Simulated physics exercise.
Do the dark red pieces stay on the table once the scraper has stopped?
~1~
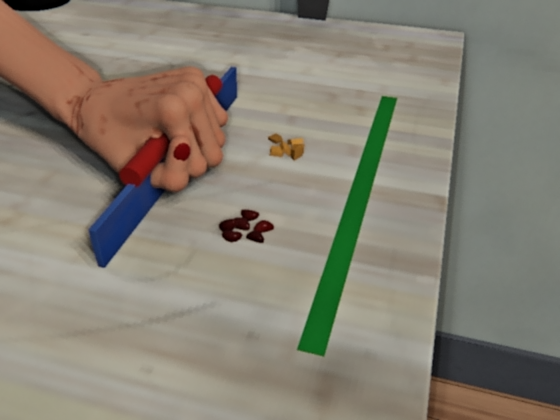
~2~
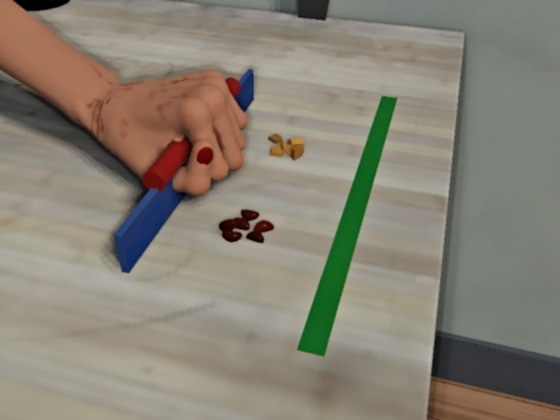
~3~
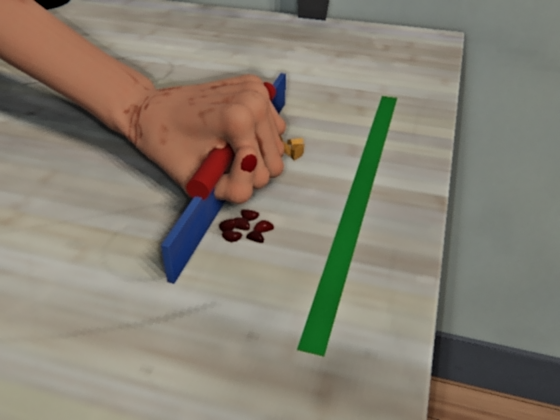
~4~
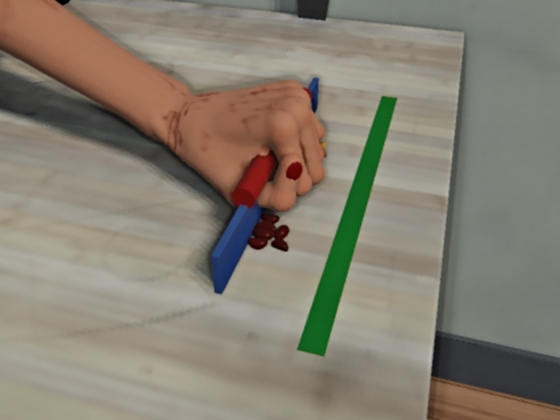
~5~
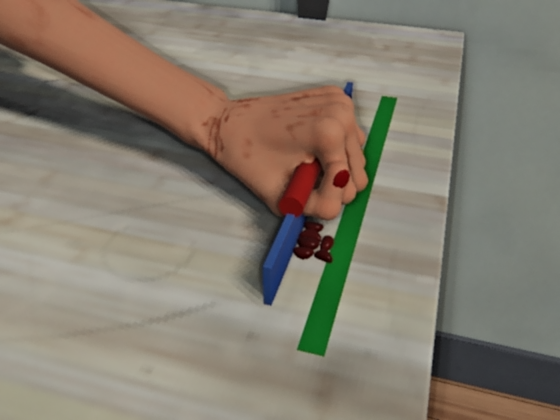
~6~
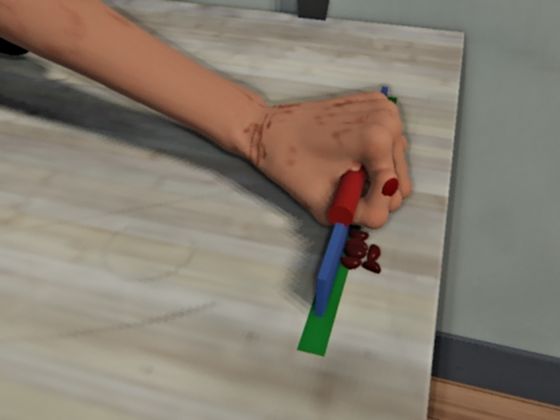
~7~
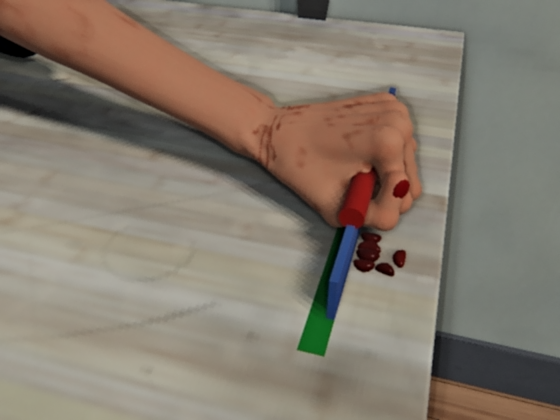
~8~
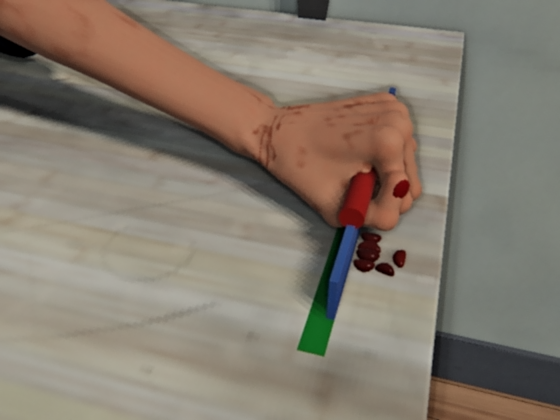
Yes, the dark red pieces stay on the tabletop. They come to rest just past the green tape, short of the table's right edge.
On a pale, wood-grained table with a strip of green tape near its right end, a hand grips a blue scraper by its red handle. Ahead of it lie two small lots, dark red pieces nearer the viewer and yellowish chunks farther back. The hand slides the scraper to the right, and the yellowish chunks disappear from view behind the fingers. The blade then meets the dark red pieces and pushes them across the tape. The scraper stops over the green strip, and the red pieces spread slightly and rest on the tabletop, short of the edge.
